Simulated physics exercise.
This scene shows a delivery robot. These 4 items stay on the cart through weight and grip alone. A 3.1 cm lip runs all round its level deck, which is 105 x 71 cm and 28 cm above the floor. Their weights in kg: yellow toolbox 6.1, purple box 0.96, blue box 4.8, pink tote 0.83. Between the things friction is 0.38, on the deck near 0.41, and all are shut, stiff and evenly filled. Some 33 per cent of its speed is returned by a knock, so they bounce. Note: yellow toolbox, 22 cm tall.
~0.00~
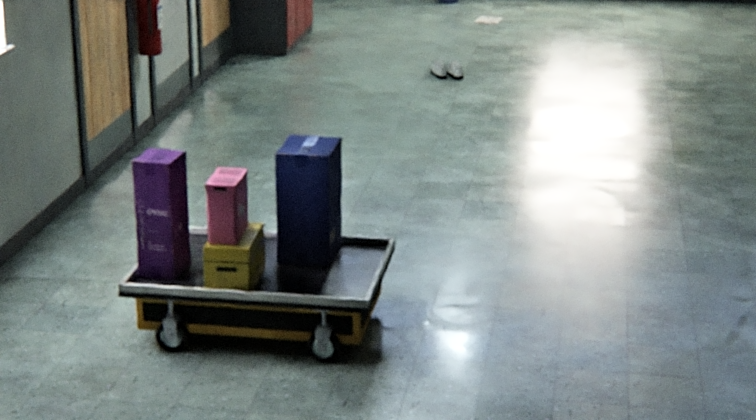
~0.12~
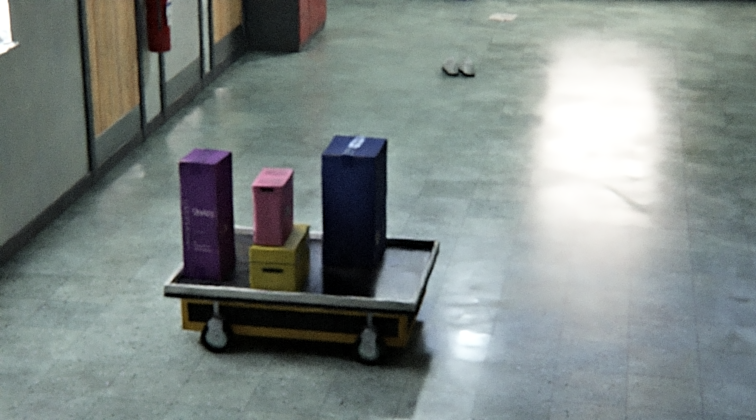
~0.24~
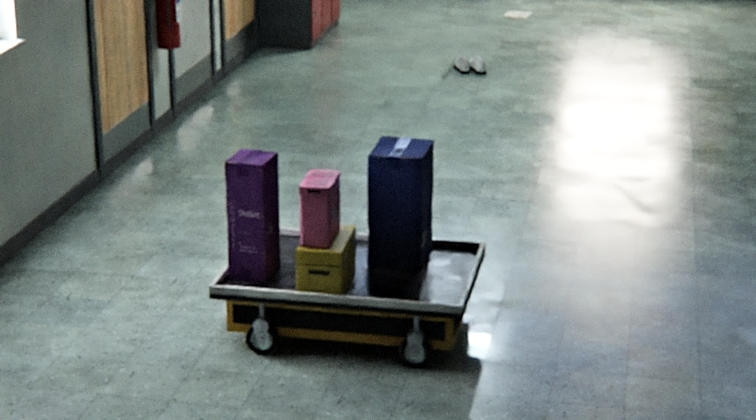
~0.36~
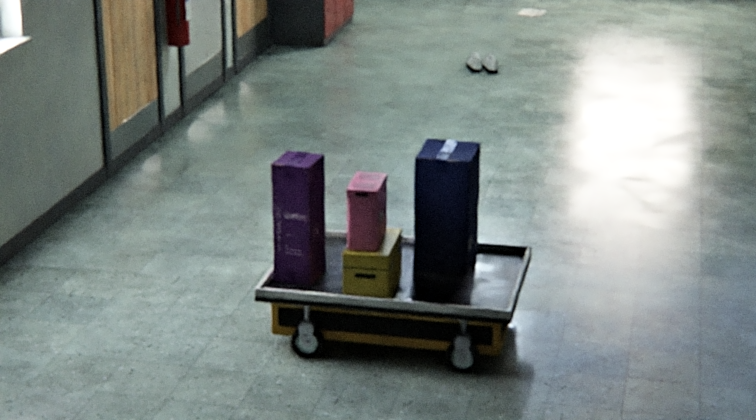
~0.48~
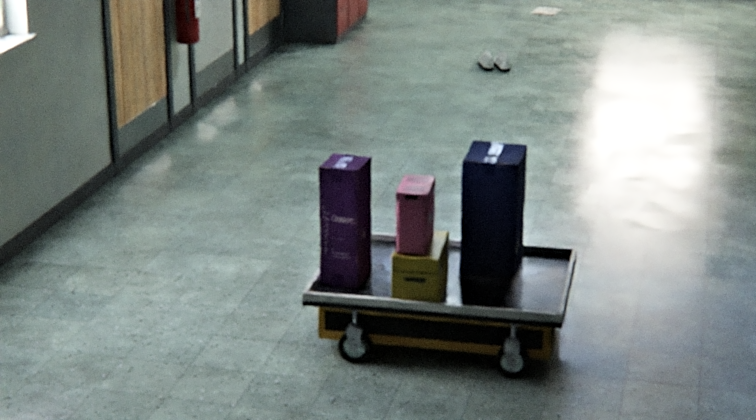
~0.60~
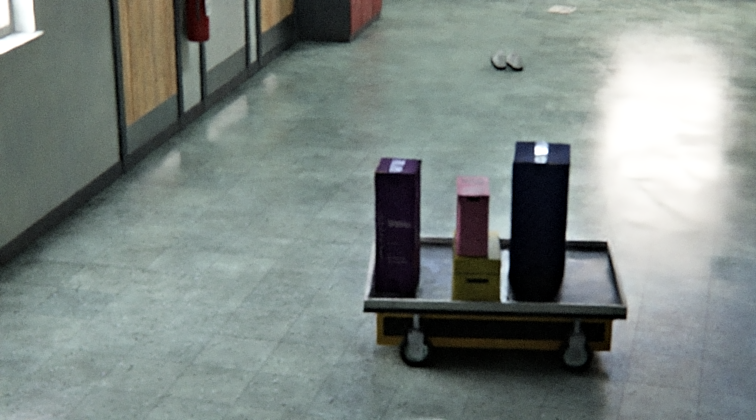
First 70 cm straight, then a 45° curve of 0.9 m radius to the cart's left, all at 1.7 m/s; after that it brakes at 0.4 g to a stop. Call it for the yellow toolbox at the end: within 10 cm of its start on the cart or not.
Within.
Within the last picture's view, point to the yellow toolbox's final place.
Around (694, 222).
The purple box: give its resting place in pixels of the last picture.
I'd put it at around (656, 190).
After 0.70 s, cart 119 cm along, turned 22°; blue box moved 11 cm; pink tote moved 4 cm.
After 0.90 s, cart 153 cm along, turned 42°; blue box moved 19 cm; pink tote moved 9 cm.
After 1.30 s, cart 204 cm along, turned 45°; blue box moved 19 cm; pink tote moved 10 cm; purple box moved 2 cm.
In the end (2.3 s), not toppled but over 10 cm from the start, purple box, blue box and pink tote; yellow toolbox under 10 cm from the start. At the end, from the last picture's camera, yellow toolbox near (695, 222).
